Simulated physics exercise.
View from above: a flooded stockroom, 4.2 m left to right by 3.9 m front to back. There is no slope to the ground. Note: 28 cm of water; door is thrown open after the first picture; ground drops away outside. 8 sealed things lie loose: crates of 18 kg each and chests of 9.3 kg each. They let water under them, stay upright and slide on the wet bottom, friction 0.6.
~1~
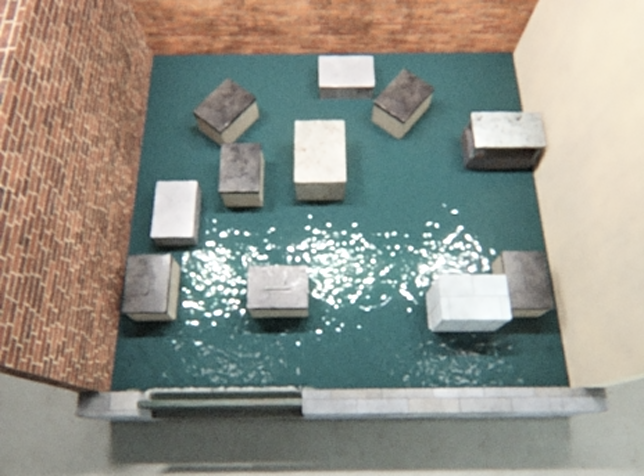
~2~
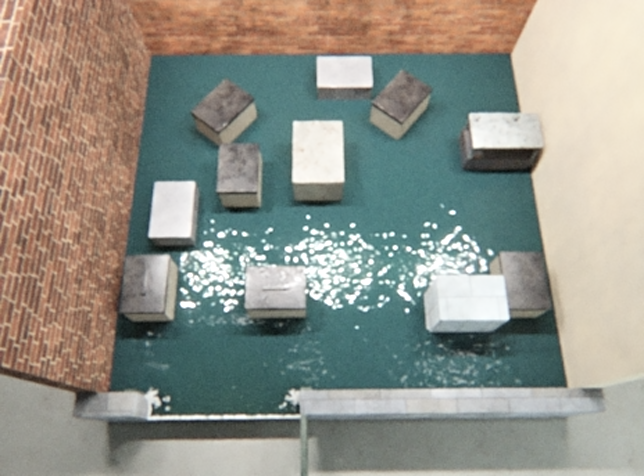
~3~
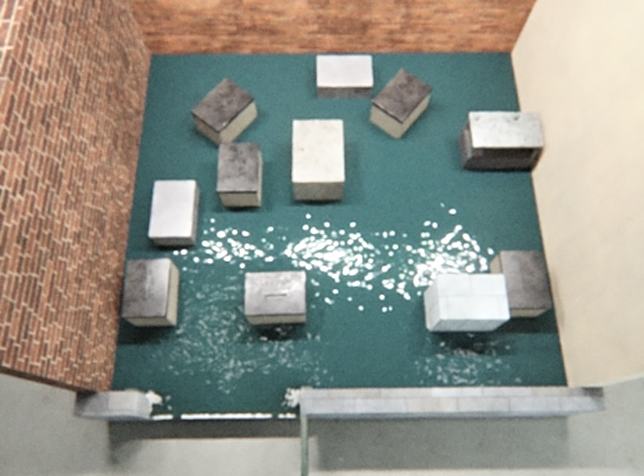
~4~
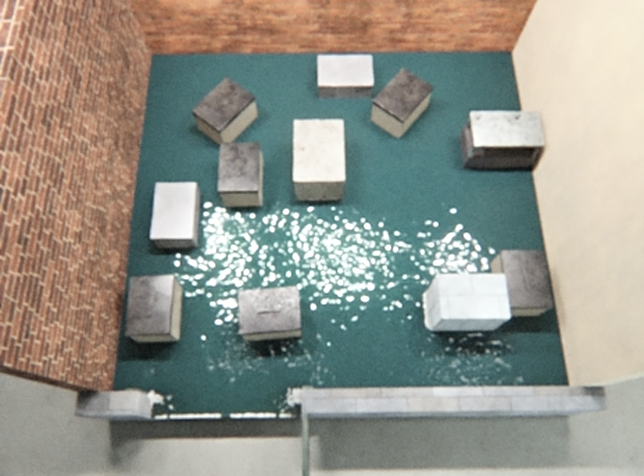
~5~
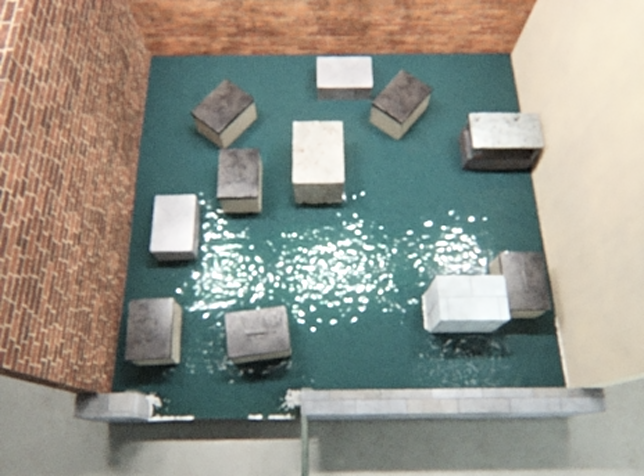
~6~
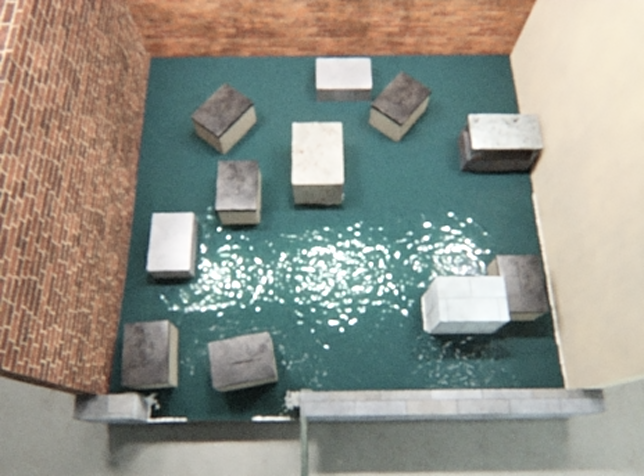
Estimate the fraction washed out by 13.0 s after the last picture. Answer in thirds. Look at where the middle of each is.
The share is between one third and two thirds.
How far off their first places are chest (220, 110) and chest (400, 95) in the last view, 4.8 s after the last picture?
Respectively 100 cm and 40 cm.
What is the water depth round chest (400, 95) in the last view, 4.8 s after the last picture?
About 19 cm.
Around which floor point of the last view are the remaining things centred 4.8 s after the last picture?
I'd put it close to (318, 232) in the last view.
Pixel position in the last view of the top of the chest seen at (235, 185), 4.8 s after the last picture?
Position estimate: Close to (189, 354).
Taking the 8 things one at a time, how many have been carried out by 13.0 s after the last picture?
That comes to 5 in all.
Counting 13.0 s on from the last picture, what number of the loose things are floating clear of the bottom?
Count at that moment: 3.
Then, 1.0 s after the last picture 1 of 8 are out; 7 afloat.
Then, 4.8 s after the last picture 3 of 8 are out; 5 afloat.
Then, 9.0 s after the last picture 4 of 8 are out; 4 afloat.
Then, 13.0 s after the last picture 5 of 8 are out; 3 afloat.
